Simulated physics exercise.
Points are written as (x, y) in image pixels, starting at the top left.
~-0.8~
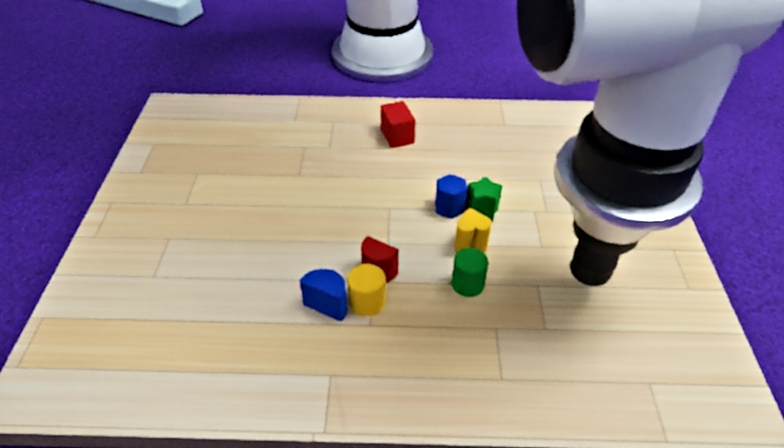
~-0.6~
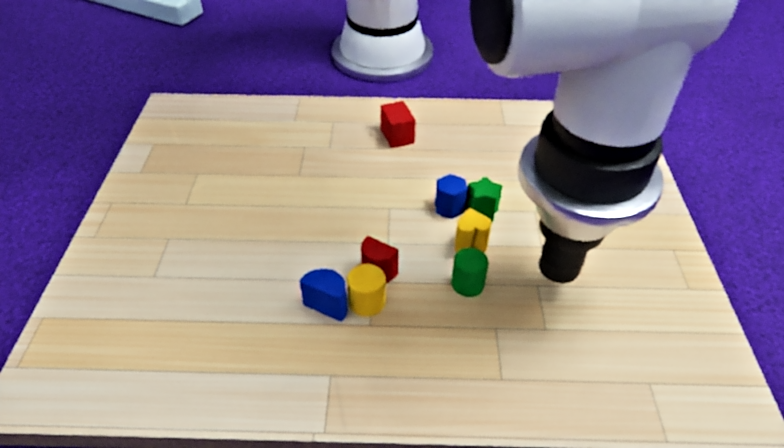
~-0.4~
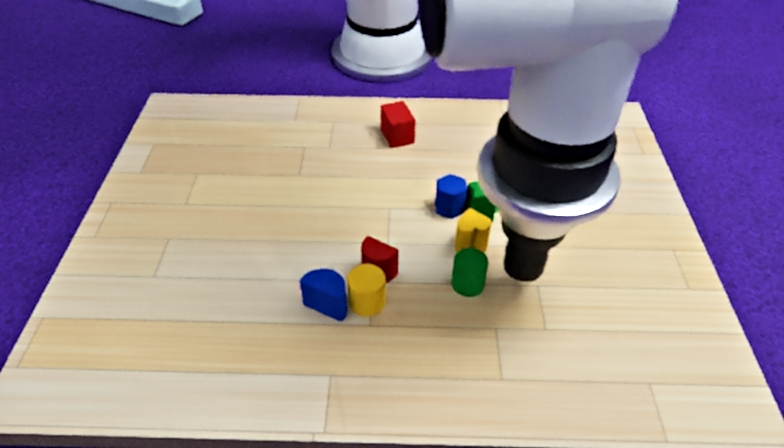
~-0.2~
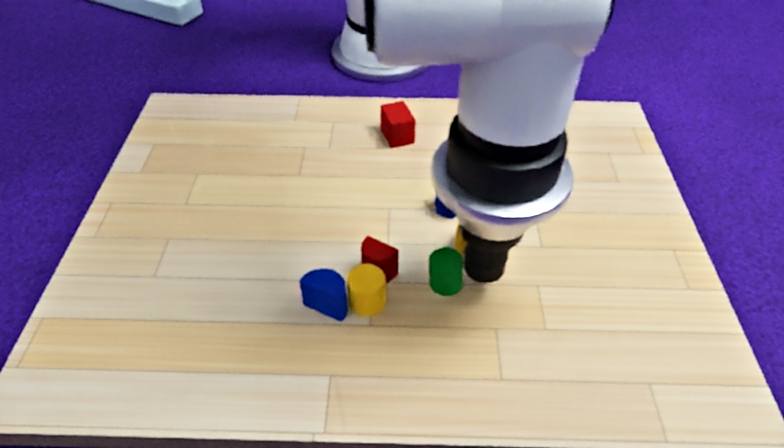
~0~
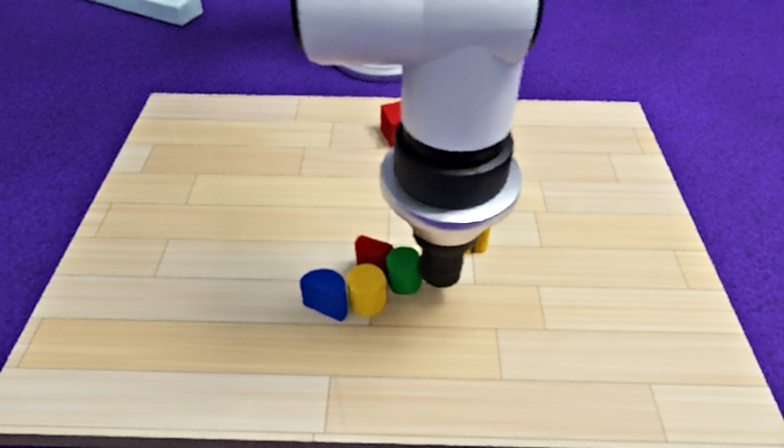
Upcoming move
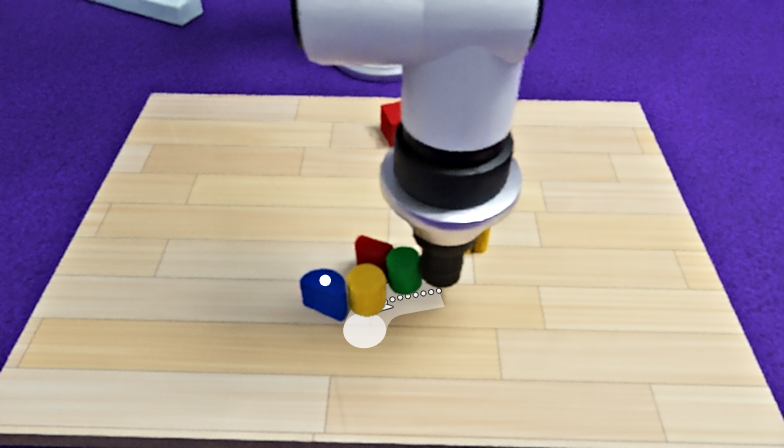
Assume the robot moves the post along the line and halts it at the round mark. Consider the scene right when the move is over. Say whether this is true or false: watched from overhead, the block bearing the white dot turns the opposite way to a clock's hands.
The claim does not hold.
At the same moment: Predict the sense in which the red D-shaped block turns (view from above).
From above, it looks like the red D-shaped block goes counterclockwise.
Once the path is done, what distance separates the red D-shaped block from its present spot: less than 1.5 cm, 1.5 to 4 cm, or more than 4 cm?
By the end of the path, it will have gone between 1.5 and 4 cm.
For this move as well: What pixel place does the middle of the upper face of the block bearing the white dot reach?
Most likely (291, 286).
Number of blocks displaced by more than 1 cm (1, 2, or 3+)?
Blocks moved: Three or more.
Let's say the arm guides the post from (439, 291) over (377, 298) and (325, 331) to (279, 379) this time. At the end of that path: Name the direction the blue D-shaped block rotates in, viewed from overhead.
Watching from overhead, you'd notice the blue D-shaped block rotating clockwise.
The drawn path runs from (439, 291) through (408, 296) and (379, 306) to (365, 330); the dot is on the blue D-shaped block.
What follows on the original path. Halfway along, post at (392, 282); blue D-shaped block at (314, 283), turned 15° clockwise; yellow circle at (352, 282); red D-shaped block at (358, 230), turned 35° anticlockwise; green circle at (372, 251).
At the end, post at (364, 313); blue D-shaped block at (291, 286), turned 45° clockwise; yellow circle at (322, 302); red D-shaped block at (358, 231), turned 35° anticlockwise; green circle at (366, 256).
